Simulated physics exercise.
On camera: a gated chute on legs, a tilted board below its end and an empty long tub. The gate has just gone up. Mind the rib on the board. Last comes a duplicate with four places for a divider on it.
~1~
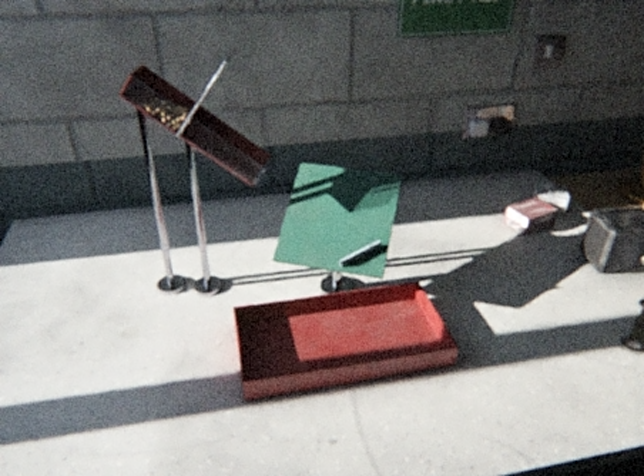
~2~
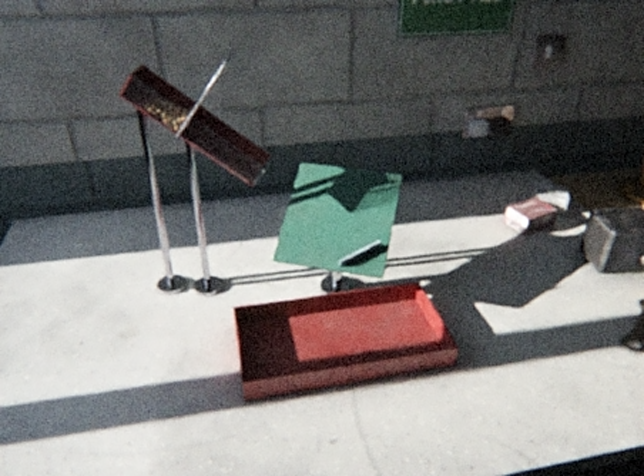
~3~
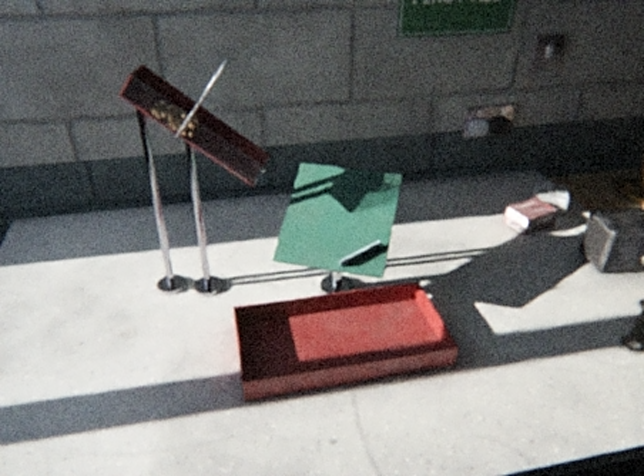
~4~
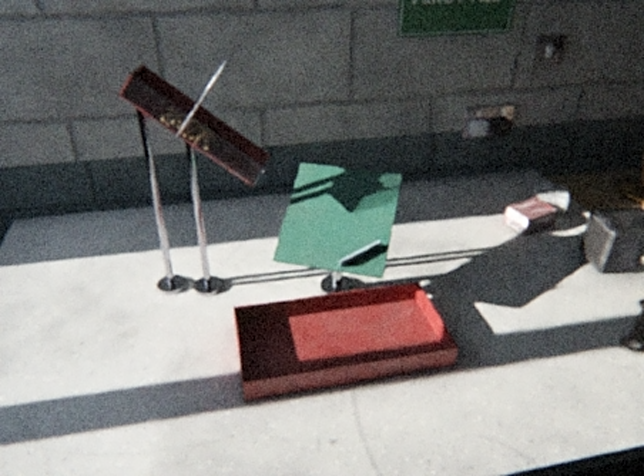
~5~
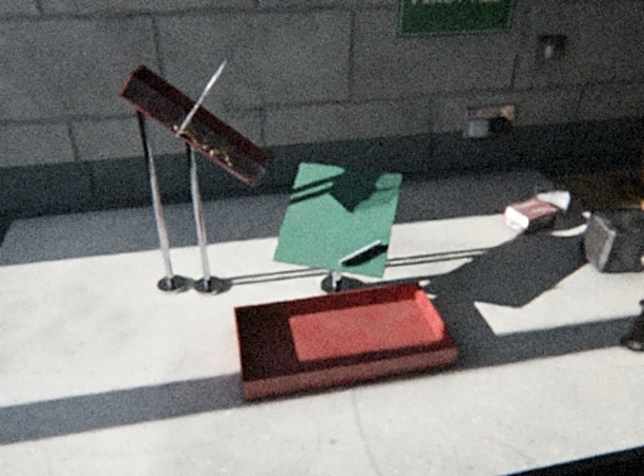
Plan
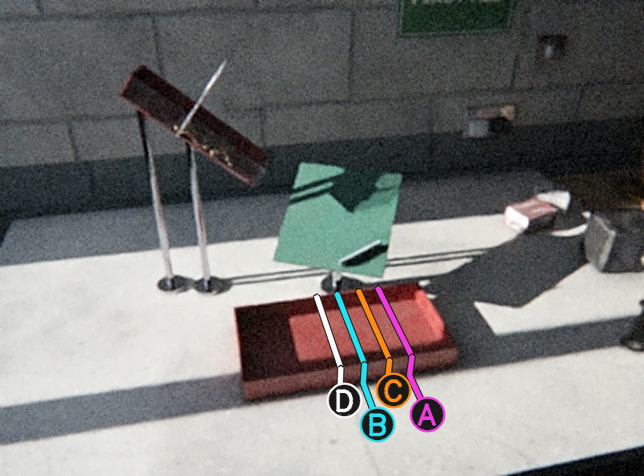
Small wooden beads sliding down a sloping dark red chute on legs, beside a tilted green board and an empty red tub.
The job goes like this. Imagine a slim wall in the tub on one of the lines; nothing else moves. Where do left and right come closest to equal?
It is D.
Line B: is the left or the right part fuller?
Left.
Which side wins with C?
Left.
On the marked copy, line A crosses the front rim at (411, 355); line B crosses the front rim at (364, 363); line C crosses the front rim at (389, 359); line D crosses the front rim at (340, 367).
With A, of what is caught, almost all on the left of the divider, about a tenth on the right.
With B, of what is caught, the larger part on the left of the divider, about a tenth on the right.
With C, of what is caught, almost all on the left of the divider, about a tenth on the right.
With D, of what is caught, roughly two thirds on the left of the divider, roughly a third on the right.
